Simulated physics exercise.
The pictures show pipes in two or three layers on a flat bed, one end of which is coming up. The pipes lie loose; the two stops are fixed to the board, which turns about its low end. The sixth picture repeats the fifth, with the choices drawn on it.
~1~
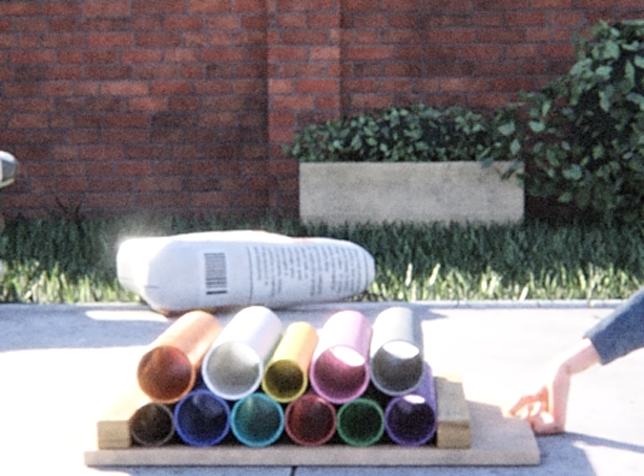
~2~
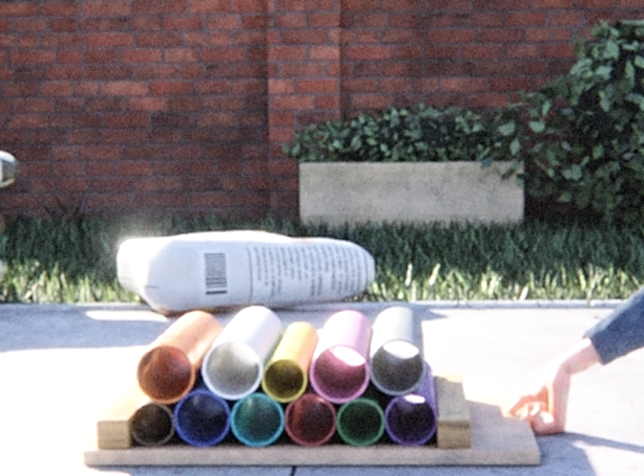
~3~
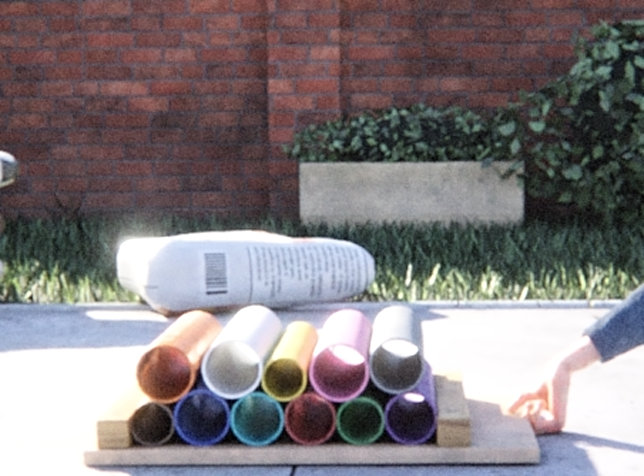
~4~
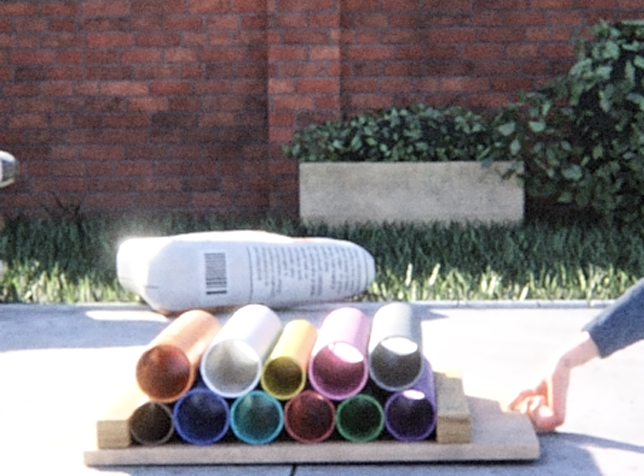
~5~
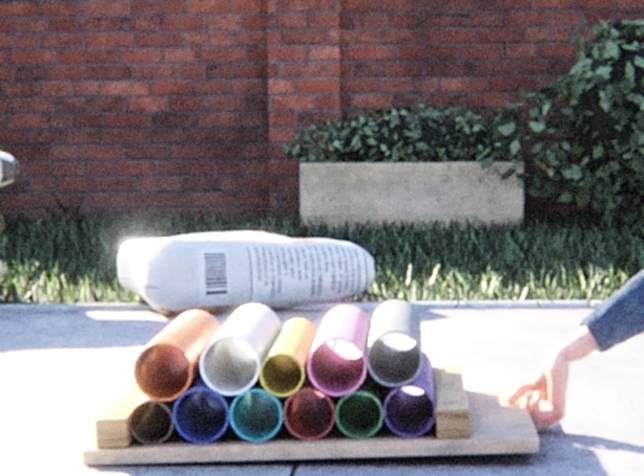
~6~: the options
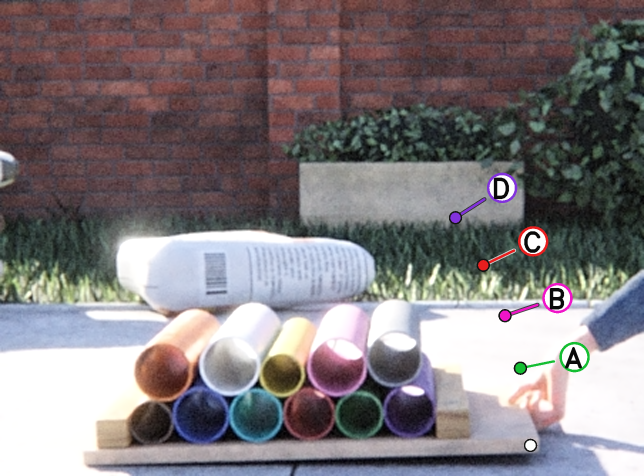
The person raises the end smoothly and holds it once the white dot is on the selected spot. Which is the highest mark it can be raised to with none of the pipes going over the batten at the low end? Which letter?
At most to A.
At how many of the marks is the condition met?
One of them.
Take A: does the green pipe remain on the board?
Yes, with A.
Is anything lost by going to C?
At C: Yes.
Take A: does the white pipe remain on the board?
The white pipe: Yes.
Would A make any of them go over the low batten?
No, at A.
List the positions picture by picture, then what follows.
In the first picture, orange pipe (165, 374); white pipe (233, 369); grey pipe (397, 367).
In the second picture, grey pipe (397, 367); yellow pipe (284, 379).
In the third picture, board (318, 414); purple pipe (411, 418); grey pipe (397, 365); red pipe (310, 419).
In the fourth picture, board (318, 412); blue pipe (202, 416).
In the fifth picture, board (317, 409); blue pipe (201, 415).
On the marked copy, A at (520, 368); B at (505, 315); C at (483, 265); D at (455, 217); the white dot at (530, 445).
With A. Early on, board at 11°.
Further on, board at 12°.
At the end, board at 12°, none over the low batten.
As for the rest, B one over the low batten (orange); C one over the low batten (orange); D five over the low batten.
